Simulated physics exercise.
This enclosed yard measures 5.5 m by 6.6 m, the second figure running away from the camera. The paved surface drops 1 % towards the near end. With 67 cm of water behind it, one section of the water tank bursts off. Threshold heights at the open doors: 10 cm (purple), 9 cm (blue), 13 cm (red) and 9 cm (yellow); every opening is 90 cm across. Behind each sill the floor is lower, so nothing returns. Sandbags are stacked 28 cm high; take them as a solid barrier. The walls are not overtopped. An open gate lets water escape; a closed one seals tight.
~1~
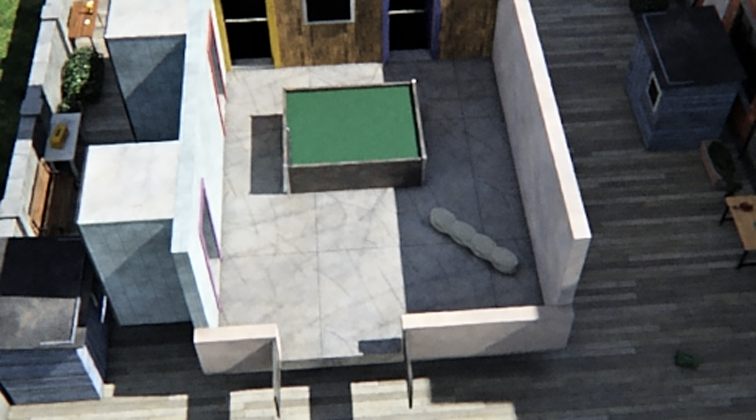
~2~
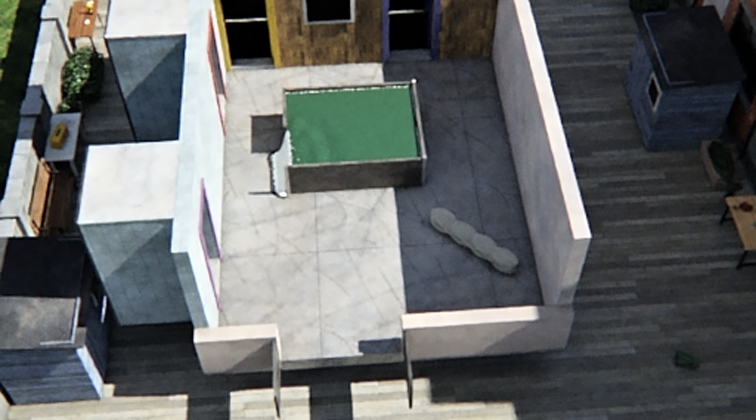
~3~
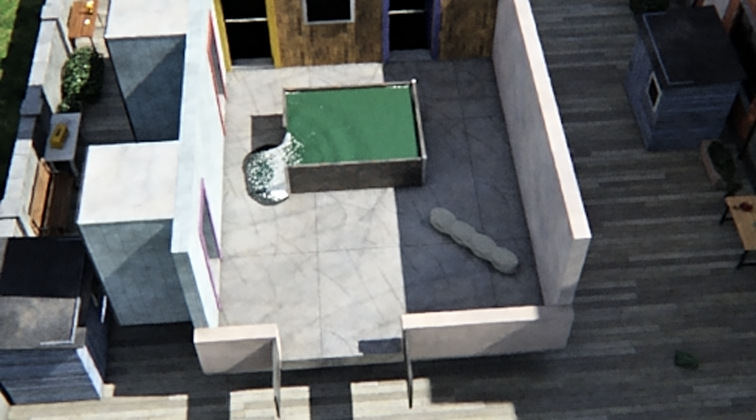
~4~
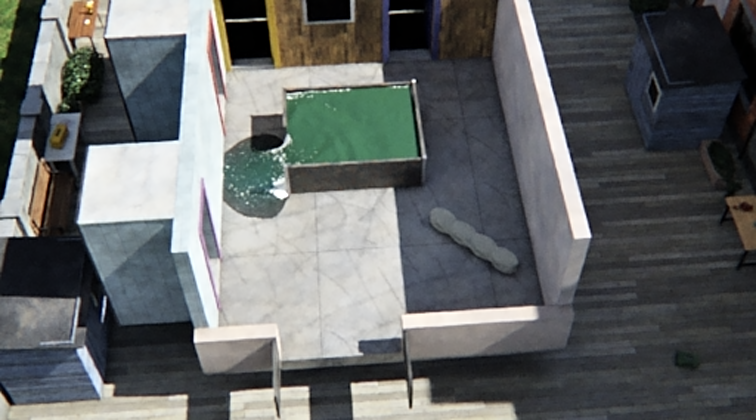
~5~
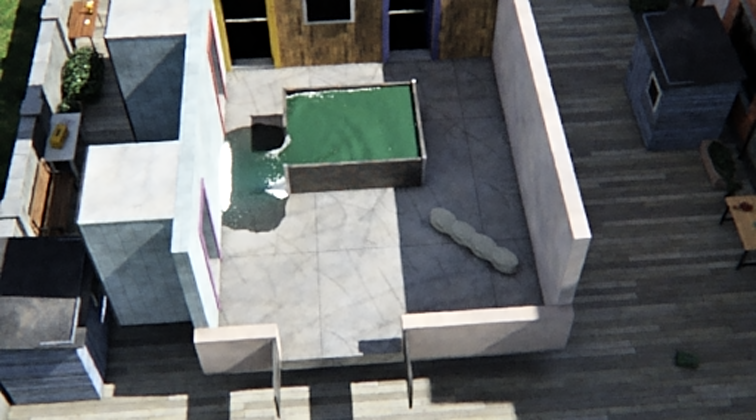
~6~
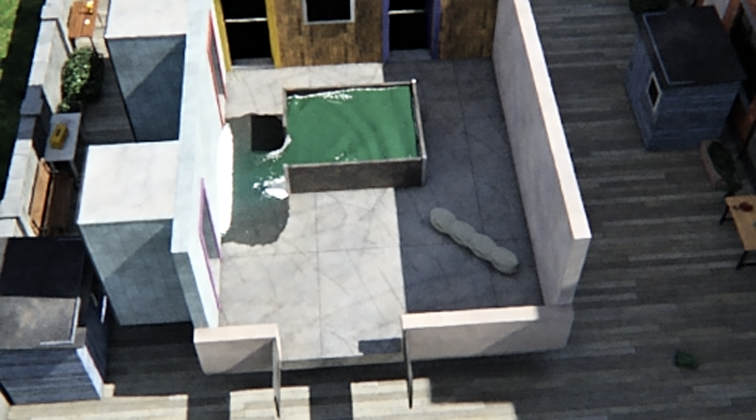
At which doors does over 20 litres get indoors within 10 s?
The water let in: At the purple door it does not reach the limit; at the blue door it keeps below the limit; at the red door it stays under the limit; at the yellow door it exceeds the limit.
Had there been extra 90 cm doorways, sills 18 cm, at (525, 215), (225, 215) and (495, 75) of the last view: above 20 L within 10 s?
In turn: Not over, past it, under.
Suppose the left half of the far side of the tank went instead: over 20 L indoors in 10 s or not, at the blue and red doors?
Then: Blue not over, red above.
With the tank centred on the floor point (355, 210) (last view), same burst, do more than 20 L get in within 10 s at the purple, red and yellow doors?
Against that limit: Purple past it, red under, yellow over.
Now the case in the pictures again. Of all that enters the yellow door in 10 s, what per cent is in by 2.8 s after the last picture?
About 55 per cent.
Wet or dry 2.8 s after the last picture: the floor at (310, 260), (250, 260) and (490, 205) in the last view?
In turn: Flooded, under water, dry.
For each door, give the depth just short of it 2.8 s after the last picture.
In cm: Purple 9, blue 2, red 9, yellow 21.
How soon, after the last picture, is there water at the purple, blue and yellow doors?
Arrival: Purple 0.3 s, blue 2.4 s, yellow 0.8 s.
Then, 0.7 s after the last picture water covers 15 % of the floor and is deepest (50 cm) near (233, 182); purple door 10 cm at the sill, 0 L in, blue door not reached, red door 11 cm at the sill, 0 L in, yellow door not reached.
Then, 1.5 s after the last picture water covers 30 % of the floor and is deepest (44 cm) near (223, 183); purple door 12 cm at the sill, 1 L in, blue door not reached, red door 12 cm at the sill, 0 L in, yellow door 24 cm at the sill, 29 L in.
Then, 2.8 s after the last picture water covers 45 % of the floor and is deepest (30 cm) near (223, 183); purple door 9 cm at the sill, 3 L in, blue door 2 cm at the sill, 0 L in, red door 9 cm at the sill, 1 L in, yellow door 21 cm at the sill, 135 L in.
Then, 5.3 s after the last picture water covers 70 % of the floor and is deepest (21 cm) near (232, 189); purple door 7 cm at the sill, 3 L in, blue door 3 cm at the sill, 0 L in, red door 6 cm at the sill, 1 L in, yellow door 15 cm at the sill, 218 L in.
Then, 9.3 s after the last picture water covers 90 % of the floor and is deepest (12 cm) near (218, 352); purple door 4 cm at the sill, 3 L in, blue door 6 cm at the sill, 0 L in, red door 6 cm at the sill, 1 L in, yellow door 8 cm at the sill, 239 L in.
